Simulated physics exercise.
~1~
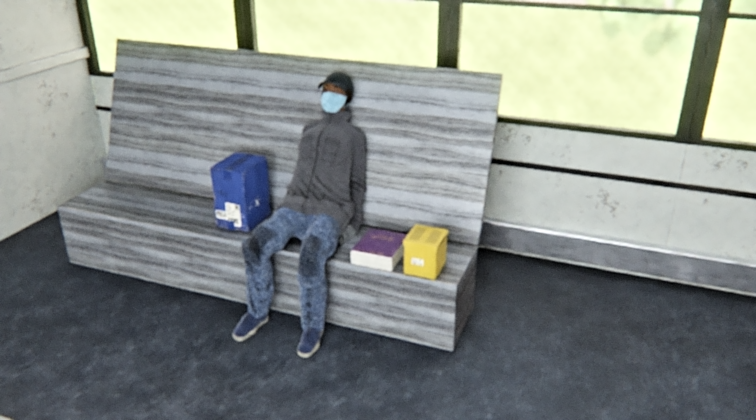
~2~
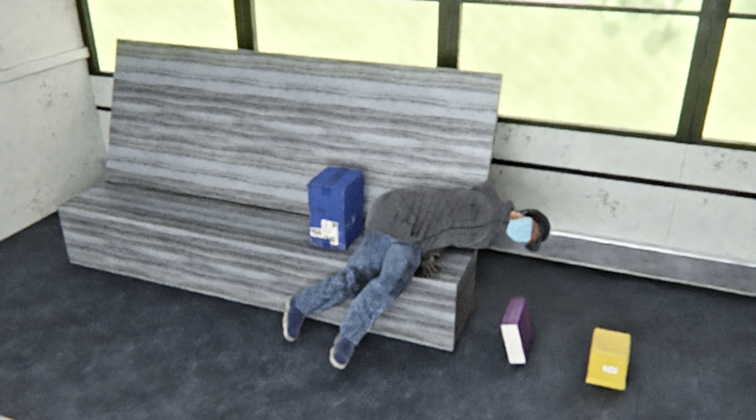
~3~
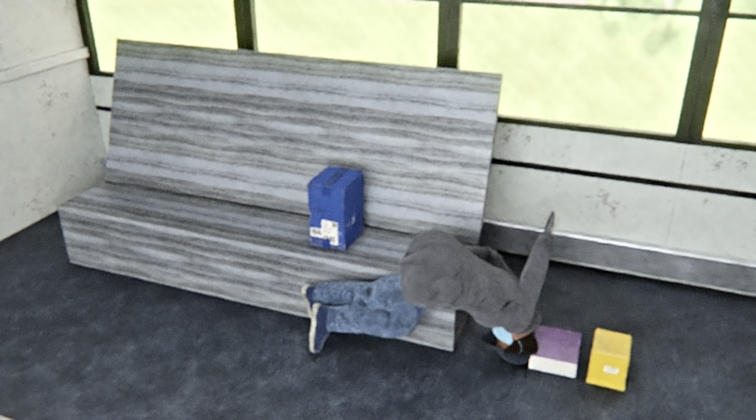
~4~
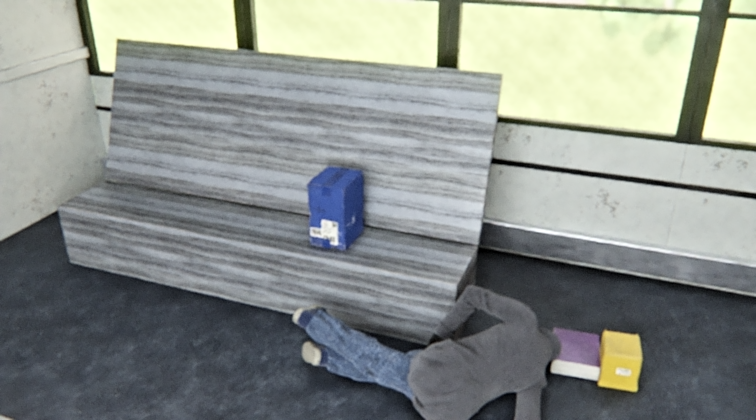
At the start, a commuter in a dark cap, face mask, grey top and jeans sits on a grey side bench, with a blue pack on the left and a purple item and a yellow container on the right. The commuter topples sideways to the right, head past the bench end, as the blue pack shifts right and the other two items drop to the floor. The commuter then slides off headfirst, one arm sticking up. Finally, the commuter lies on the floor against the purple item, which touches the yellow container, while the blue pack stays upright on the bench.
